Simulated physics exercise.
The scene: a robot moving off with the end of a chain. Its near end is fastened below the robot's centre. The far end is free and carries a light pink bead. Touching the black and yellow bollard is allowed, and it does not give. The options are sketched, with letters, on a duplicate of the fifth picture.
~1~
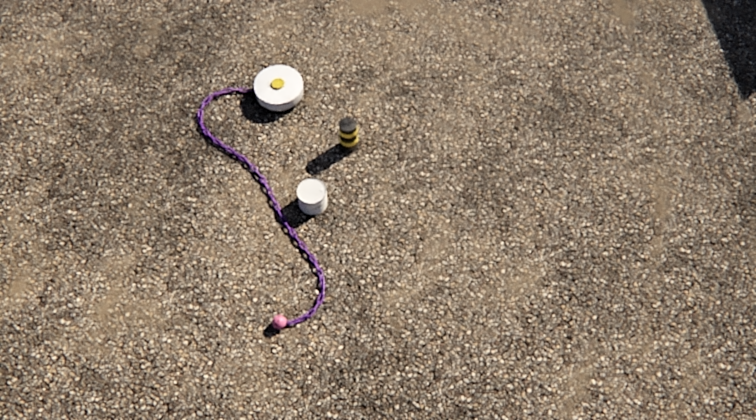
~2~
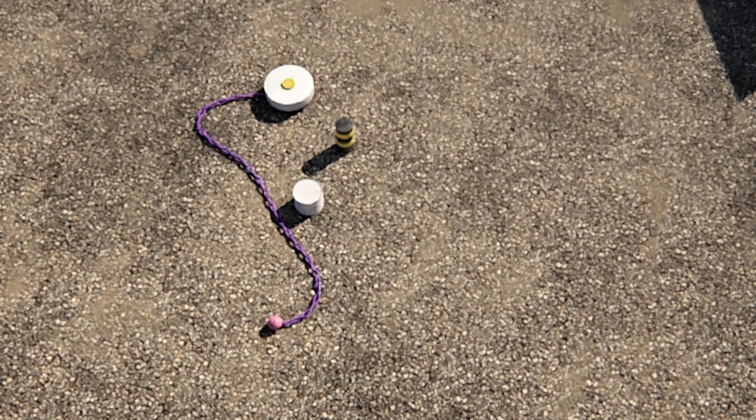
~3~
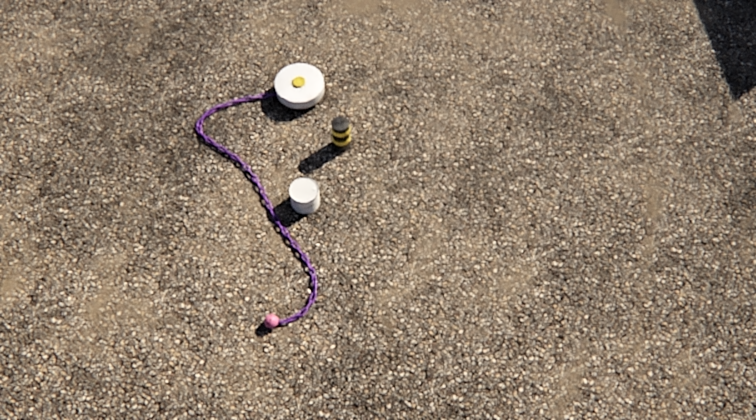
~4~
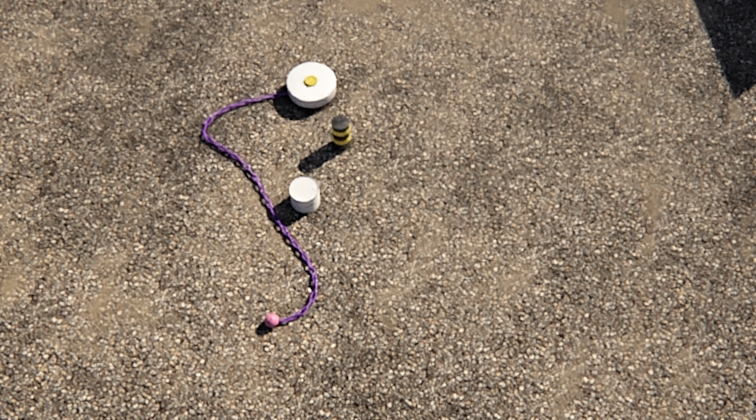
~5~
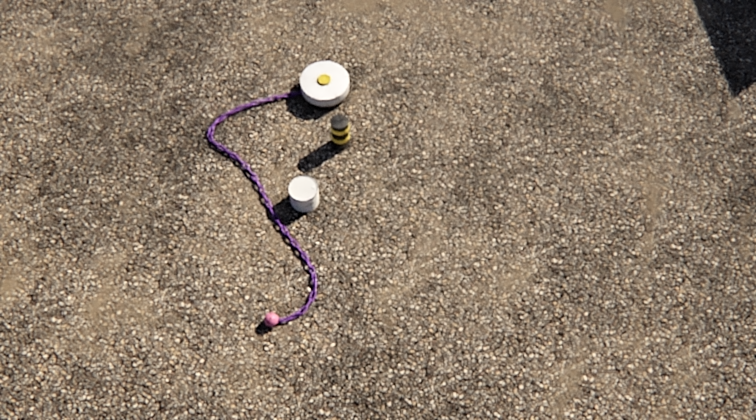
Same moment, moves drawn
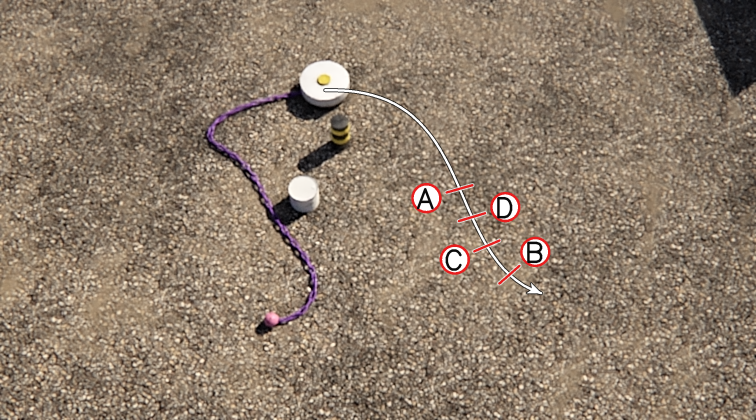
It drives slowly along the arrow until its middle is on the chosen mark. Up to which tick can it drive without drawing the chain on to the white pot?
It should halt at A.
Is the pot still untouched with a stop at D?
No.
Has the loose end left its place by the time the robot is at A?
No.
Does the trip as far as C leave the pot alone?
No.
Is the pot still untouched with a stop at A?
Yes.
On the marked copy, A at (460, 189); B at (510, 275); C at (487, 246); D at (472, 217); the route from (325, 90) via (448, 163) to (541, 293).
Following A. Soon after the start, robot (389, 96), middle of the chain (252, 176), free end (271, 320).
Later, robot (435, 136), middle of the chain (259, 174), free end (271, 320).
In the end, robot (460, 184), middle of the chain (290, 172), free end (271, 320); only the bollard has been touched, if anything.
As for the rest, B brings the chain against the pot; C brings the chain against the pot; D brings the chain against the pot.
